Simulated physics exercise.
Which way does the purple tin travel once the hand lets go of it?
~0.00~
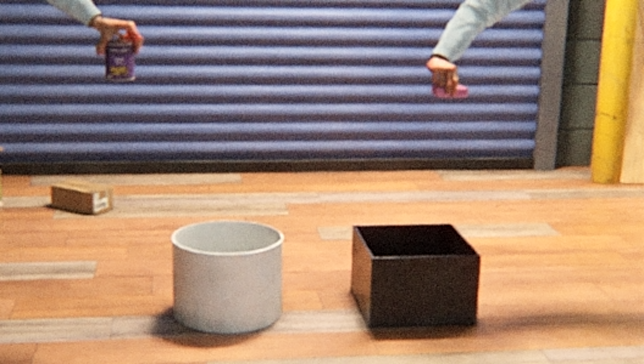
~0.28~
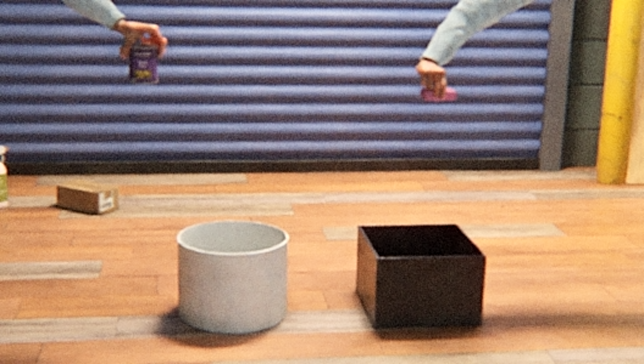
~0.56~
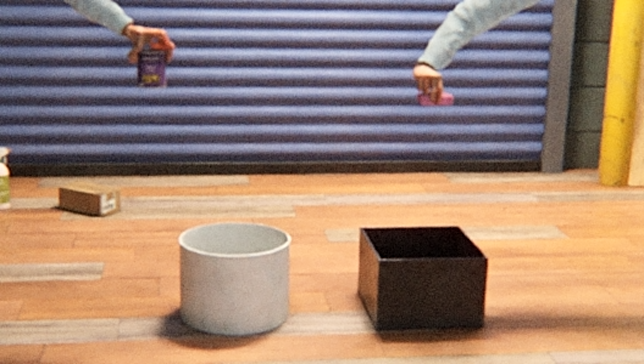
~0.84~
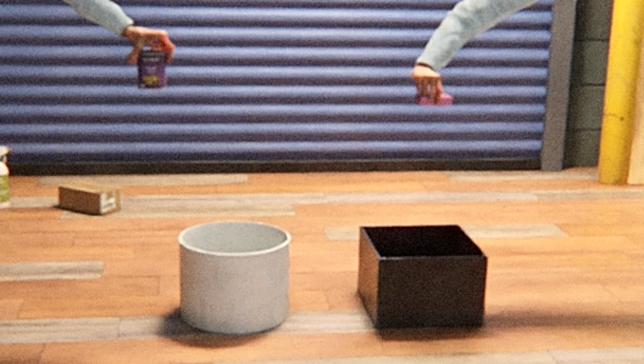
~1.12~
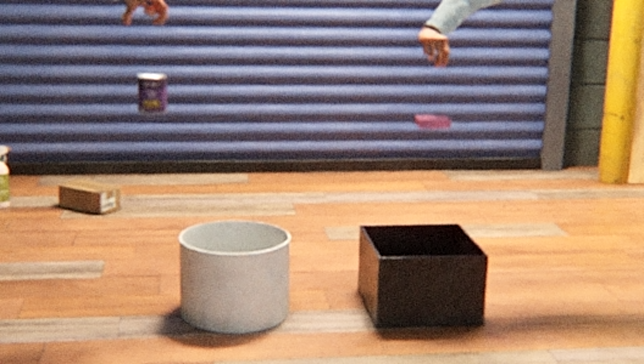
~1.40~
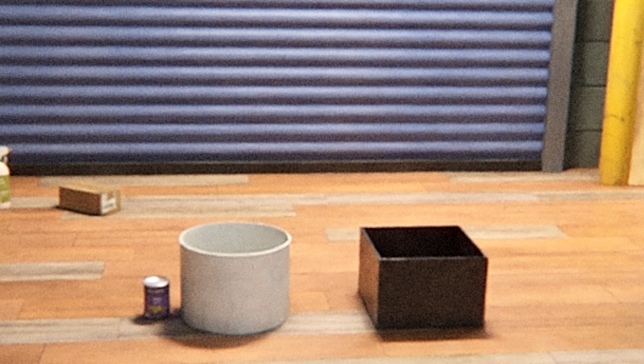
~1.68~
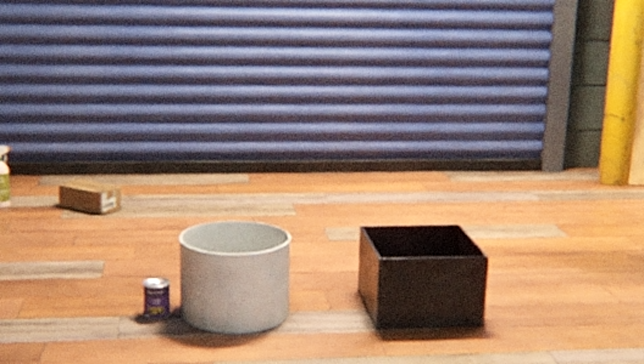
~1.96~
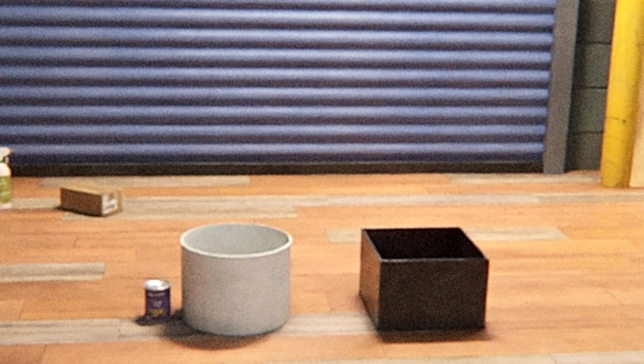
It moves down, dropping to the floor just to the left of the round grey bin.
Two hands in pale blue sleeves reach in from above, the left one holding a purple tin and the right one a small pink sponge, in front of a blue ribbed shutter. Seen from slightly above, a round pale grey bin stands on the wooden floor to the left of a square black crate, with a small brown box farther back at left. The hands shift slightly, then hold still. Both let go and draw back, and the two things drop. The sponge falls into the crate out of sight, while the tin misses and ends upright on the floor just left of the bin.
